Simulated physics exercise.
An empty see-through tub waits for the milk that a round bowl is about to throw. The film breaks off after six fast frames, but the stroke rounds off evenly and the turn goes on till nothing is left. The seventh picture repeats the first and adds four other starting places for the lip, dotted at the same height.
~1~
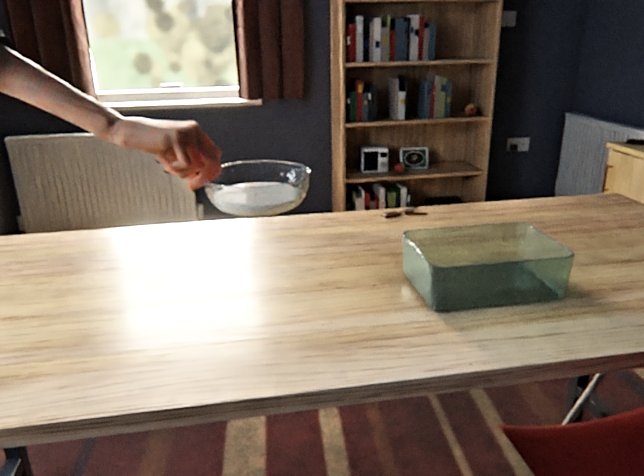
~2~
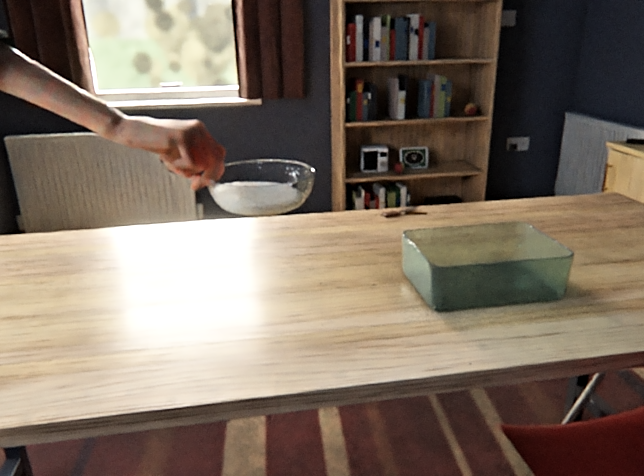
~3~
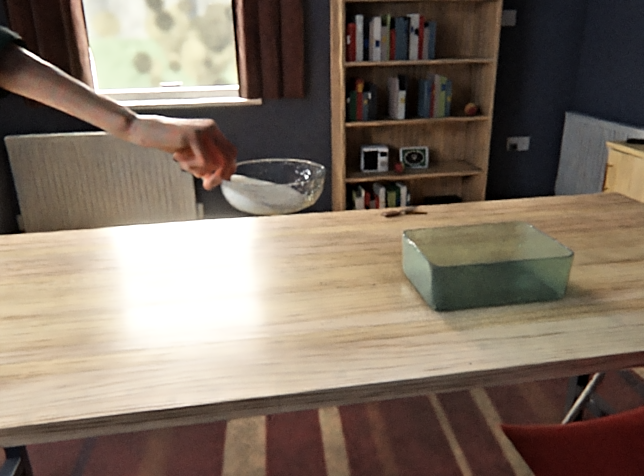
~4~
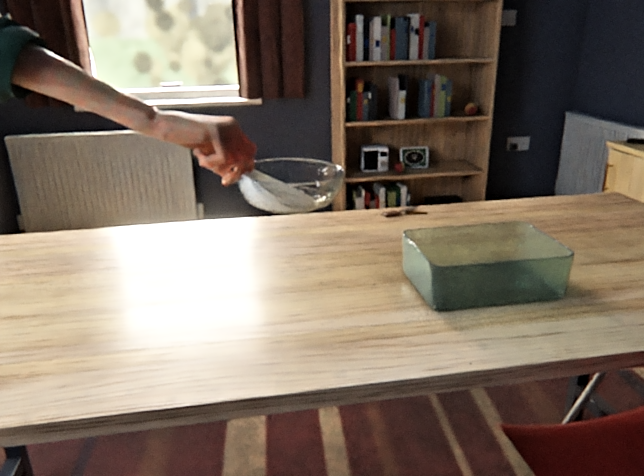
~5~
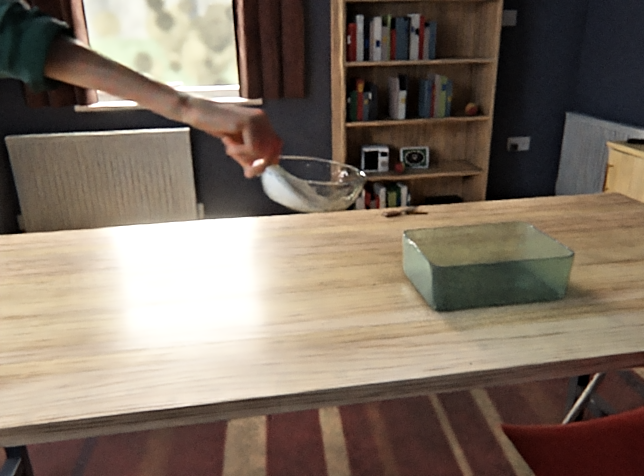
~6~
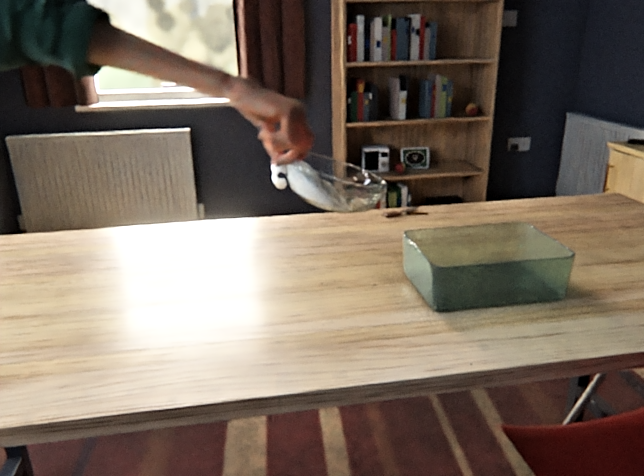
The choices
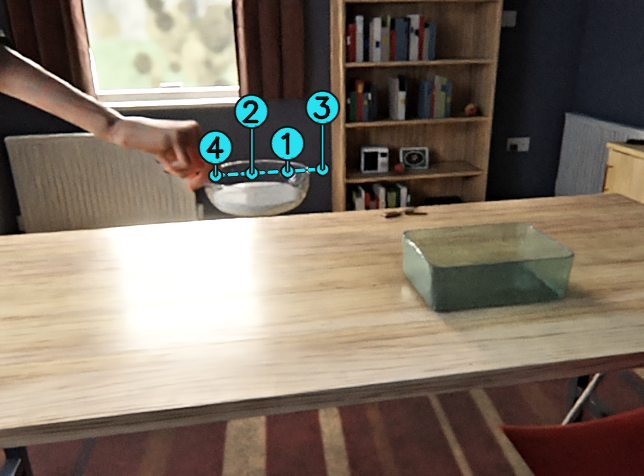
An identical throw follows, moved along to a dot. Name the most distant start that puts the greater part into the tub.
The answer is place 2.
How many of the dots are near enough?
Three.
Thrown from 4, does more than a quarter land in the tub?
Yes, clearly.
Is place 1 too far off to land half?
No.
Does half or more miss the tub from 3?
No, that is safe.
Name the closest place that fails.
That is place 4.
In cyan, 1 at (287, 171); 2 at (251, 173); 3 at (322, 169); 4 at (215, 175).
With 1, about 78 % lands in the tub, 13 % falls short and 9 % goes beside or beyond.
With 2, about 65 % lands in the tub, 29 % falls short and 6 % goes beside or beyond.
With 3, about 78 % lands in the tub, 7 % falls short and 14 % goes beside or beyond.
With 4, about 36 % lands in the tub, 58 % falls short and 7 % goes beside or beyond.
